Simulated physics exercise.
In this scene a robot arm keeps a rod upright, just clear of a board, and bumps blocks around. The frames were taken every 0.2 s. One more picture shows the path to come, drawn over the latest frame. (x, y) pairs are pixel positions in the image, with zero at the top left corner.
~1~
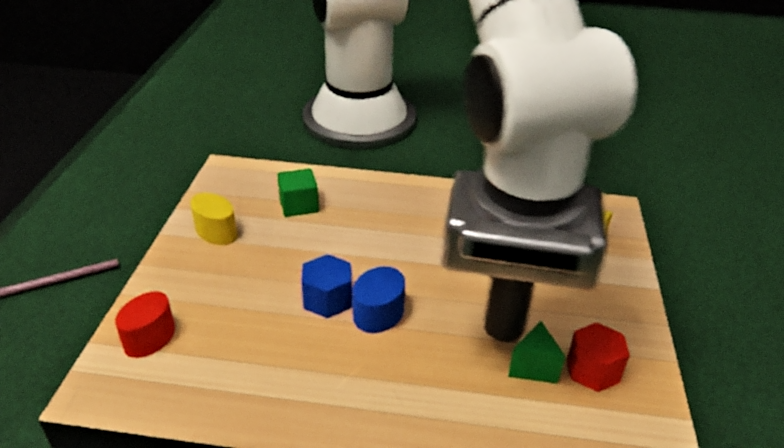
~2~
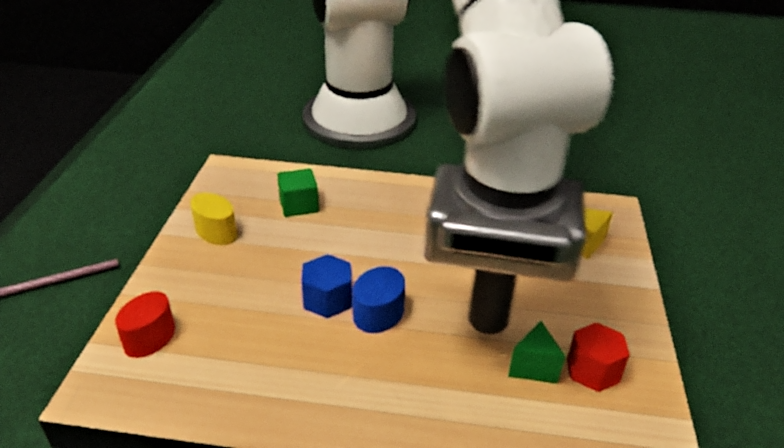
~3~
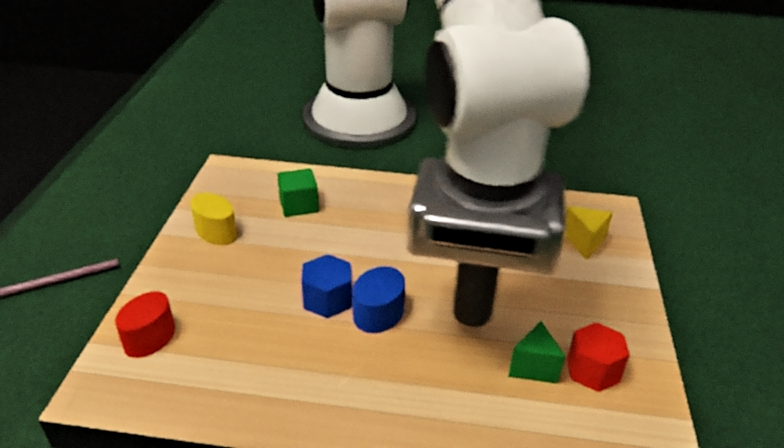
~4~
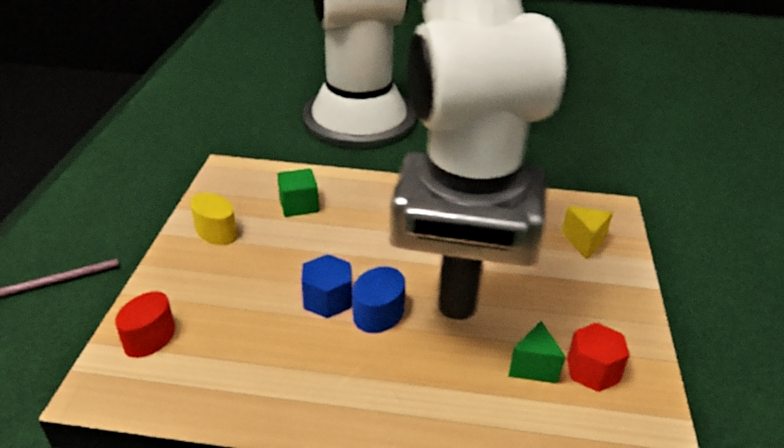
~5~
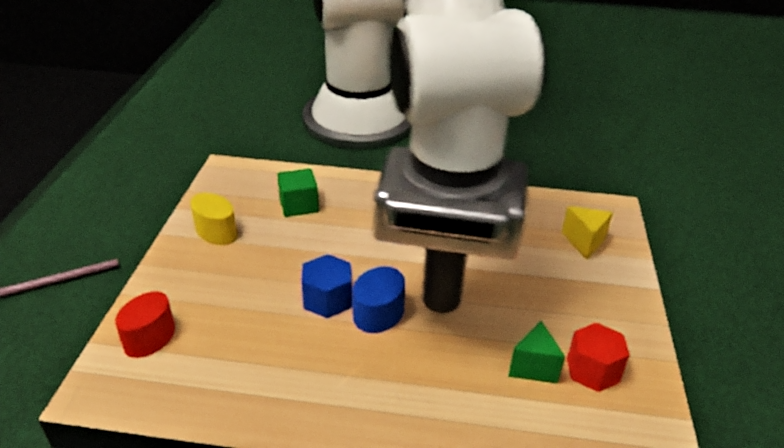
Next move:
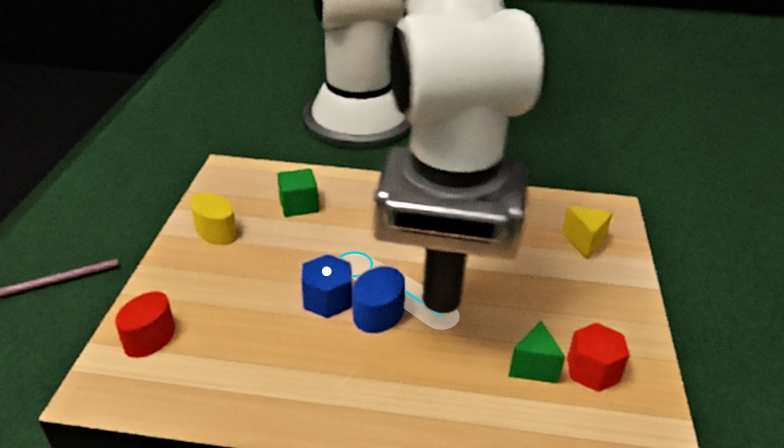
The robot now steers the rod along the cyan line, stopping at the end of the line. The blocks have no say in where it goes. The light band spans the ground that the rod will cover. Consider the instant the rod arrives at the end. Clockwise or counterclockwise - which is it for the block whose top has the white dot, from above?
With the clock.
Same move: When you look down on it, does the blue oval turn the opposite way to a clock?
Going by the path, yes.
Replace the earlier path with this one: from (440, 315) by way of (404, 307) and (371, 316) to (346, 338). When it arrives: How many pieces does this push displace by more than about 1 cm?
The number of blocks that move over 1 cm is two.
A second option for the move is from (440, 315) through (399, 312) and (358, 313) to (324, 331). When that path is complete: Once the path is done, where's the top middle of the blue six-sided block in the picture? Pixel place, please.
It comes to (265, 263).
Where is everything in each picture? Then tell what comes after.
The first frame shows tip of the rod (504, 327), middles of tops, blue six-sided block (327, 271), blue oval (379, 285).
The second frame shows rod (488, 320), nothing pushed.
The third frame shows rod (472, 313), nothing pushed.
The fourth frame shows rod (457, 306), nothing pushed.
The fifth frame shows rod (442, 300), blue six-sided block (327, 271), blue oval (379, 285).
The line goes from (440, 315) through (412, 296) and (383, 279) to (354, 264); the dot is on the blue six-sided block.
On the path given first. One third of the way, rod (412, 280); blue oval (373, 283), turned 20° anticlockwise.
Two thirds of the way, rod (383, 263); blue six-sided block (316, 273), turned 20° clockwise; blue oval (366, 281), turned 45° anticlockwise.
At the end, rod (354, 249); blue six-sided block (316, 273), turned 20° clockwise; blue oval (366, 281), turned 45° anticlockwise.
